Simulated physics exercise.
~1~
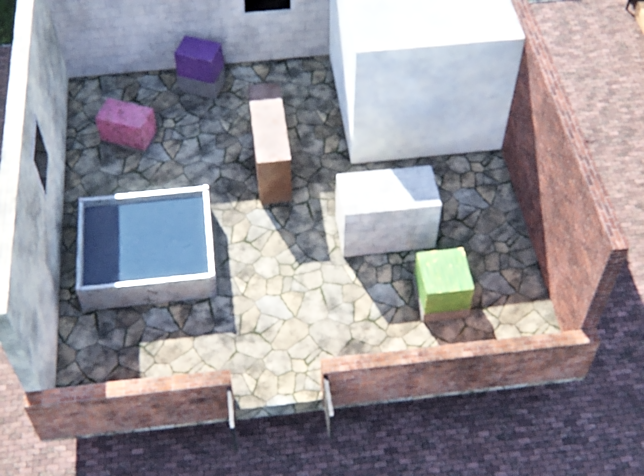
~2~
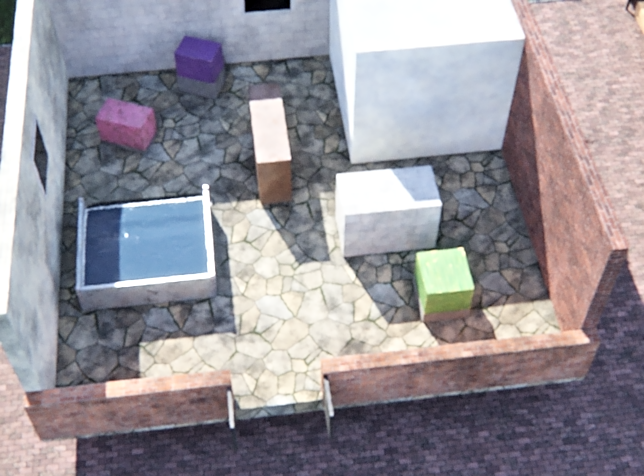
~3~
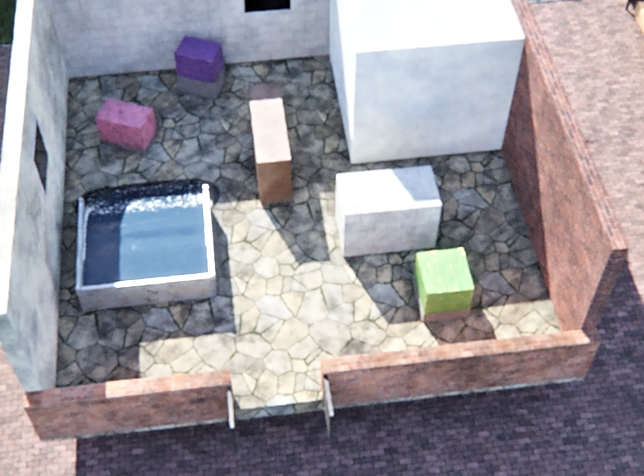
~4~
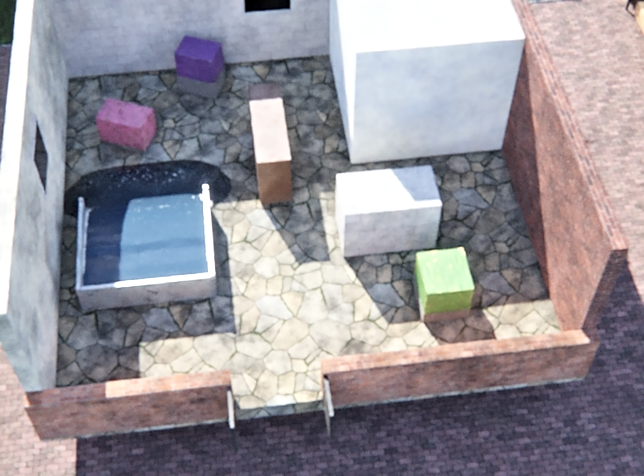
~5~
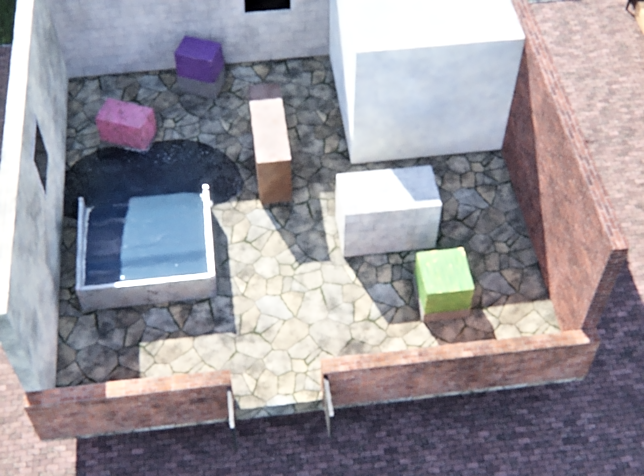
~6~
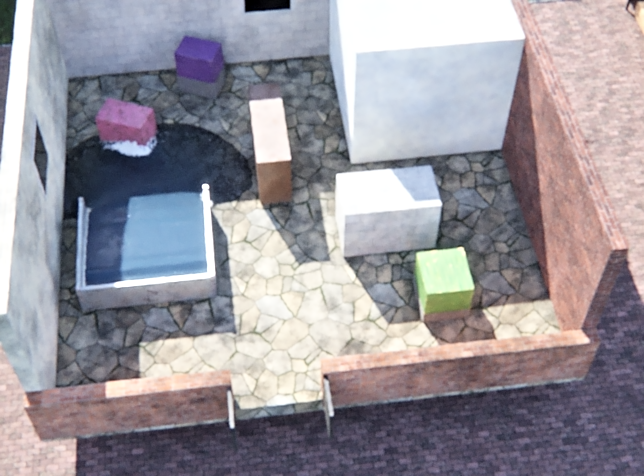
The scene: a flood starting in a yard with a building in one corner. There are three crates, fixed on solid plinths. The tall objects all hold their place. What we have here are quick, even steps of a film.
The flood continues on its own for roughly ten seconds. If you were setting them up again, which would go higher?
I'd say the pink crate goes higher, the green crate can stay, the purple crate can stay.
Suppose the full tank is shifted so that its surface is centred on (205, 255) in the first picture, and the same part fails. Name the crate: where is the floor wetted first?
One in pink.
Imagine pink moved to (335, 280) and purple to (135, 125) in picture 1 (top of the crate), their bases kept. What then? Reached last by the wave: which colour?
I'd say the one in green is last.
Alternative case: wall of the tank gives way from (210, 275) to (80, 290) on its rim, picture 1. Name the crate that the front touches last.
Last in line is the purple crate.
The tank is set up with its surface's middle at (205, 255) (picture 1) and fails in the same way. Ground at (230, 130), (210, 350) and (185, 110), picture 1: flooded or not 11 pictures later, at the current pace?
Results in order - swamped, left untouched, swamped.
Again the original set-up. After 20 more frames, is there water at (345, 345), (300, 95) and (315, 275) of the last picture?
First spot clear, second spot swamped, third spot clear.
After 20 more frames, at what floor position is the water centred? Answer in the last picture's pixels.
I'd put it at around (163, 149).
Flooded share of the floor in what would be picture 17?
Near 25 in a hundred.
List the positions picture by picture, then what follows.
The first frame shows the water tank at (145, 239) is whole and still.
In the second frame, water pours out on the water tank's far side and has run to a hidden place.
In the third frame, the front is at (210, 186), out from the gap on the water tank's far side.
In the fourth frame, the front is at (216, 173), out from the gap on the water tank's far side.
In the fifth frame, water pours out on the water tank's far side and has run to (86, 160).
In the sixth frame, the front is at (93, 140), out from the gap on the water tank's far side.
A moment on, water covers 20 % of the floor; the pink crate water round its plinth, the green crate not reached, the purple crate water round its plinth.
Next, water covers 25 % of the floor; the pink crate water round its plinth, the green crate not reached, the purple crate water round its plinth.
Then, water covers 35 % of the floor; the pink crate water round its plinth, the green crate not reached, the purple crate water round its plinth.
Later, water covers 50 % of the floor; the pink crate water round its plinth, the green crate not reached, the purple crate water round its plinth.
In the end, water covers 75 % of the floor; the pink crate was topped, the green crate stayed above the water, the purple crate stayed above the water.
